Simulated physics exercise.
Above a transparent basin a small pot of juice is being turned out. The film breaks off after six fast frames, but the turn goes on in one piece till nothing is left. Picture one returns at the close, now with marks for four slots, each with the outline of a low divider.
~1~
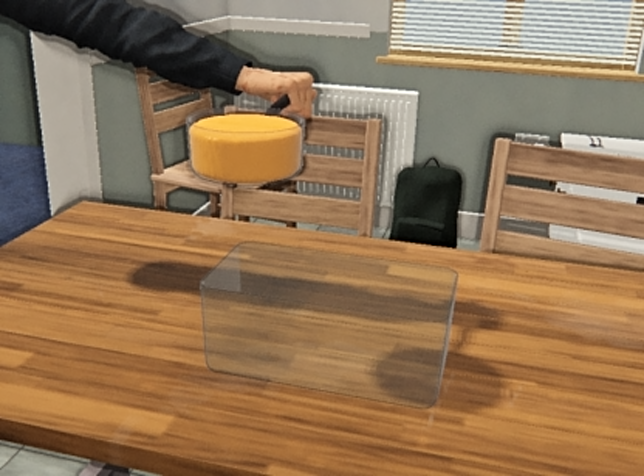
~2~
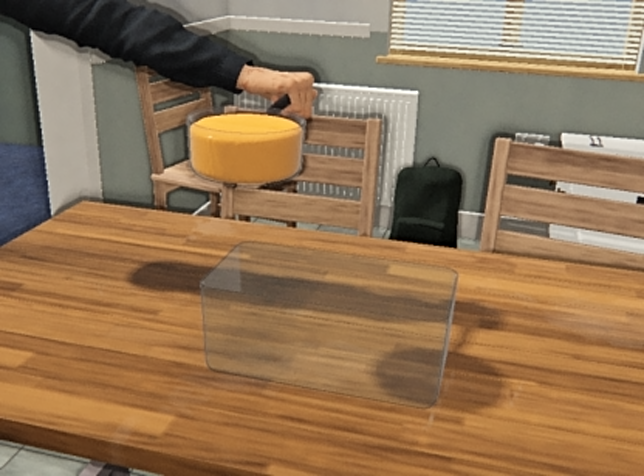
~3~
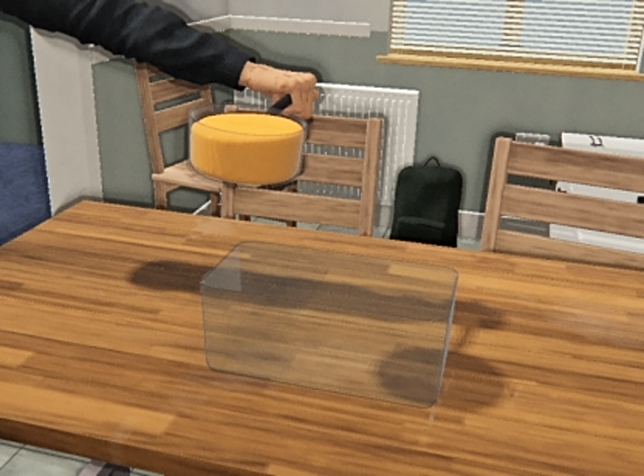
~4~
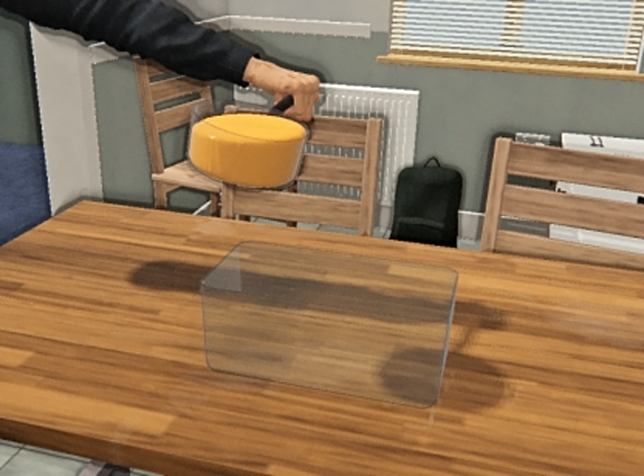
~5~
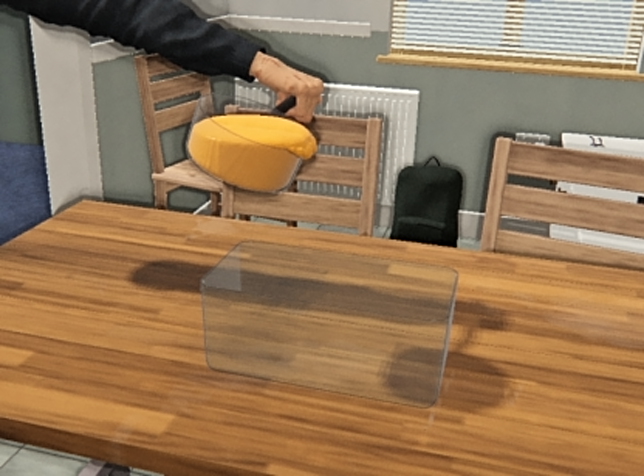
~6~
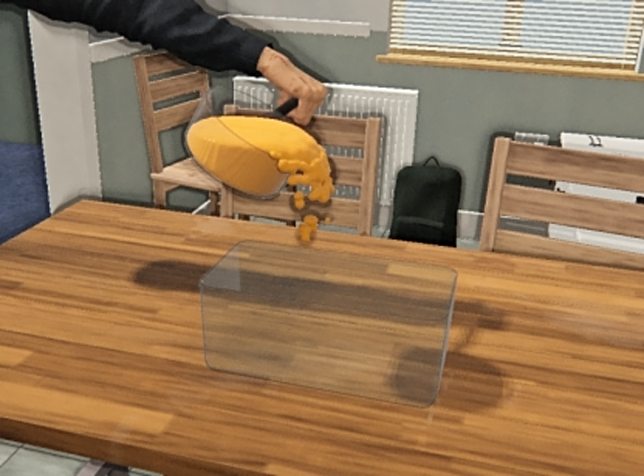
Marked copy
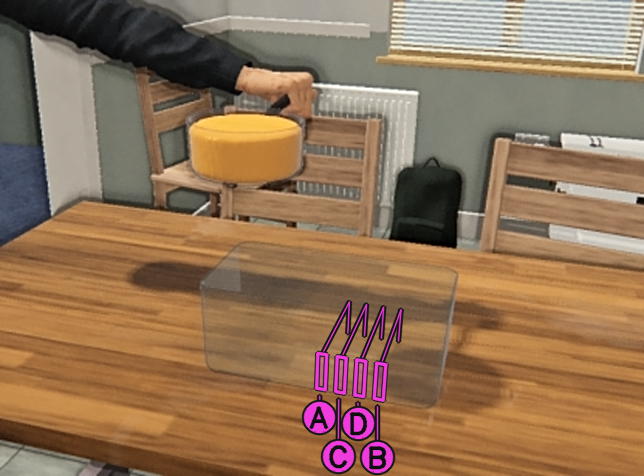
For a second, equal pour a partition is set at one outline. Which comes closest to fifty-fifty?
Go for C.
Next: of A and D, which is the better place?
A.
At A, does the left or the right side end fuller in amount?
The right one.
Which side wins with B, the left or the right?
The left one.
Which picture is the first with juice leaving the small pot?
In picture 5.
On the marked copy, A at (319, 395); B at (377, 406); C at (338, 399); D at (357, 402).
For place A, about 29 % ends left of the wall and 70 % right of it.
For place B, about 97 % ends left of the wall and 2 % right of it.
For place C, about 50 % ends left of the wall and 49 % right of it.
For place D, about 82 % ends left of the wall and 17 % right of it.
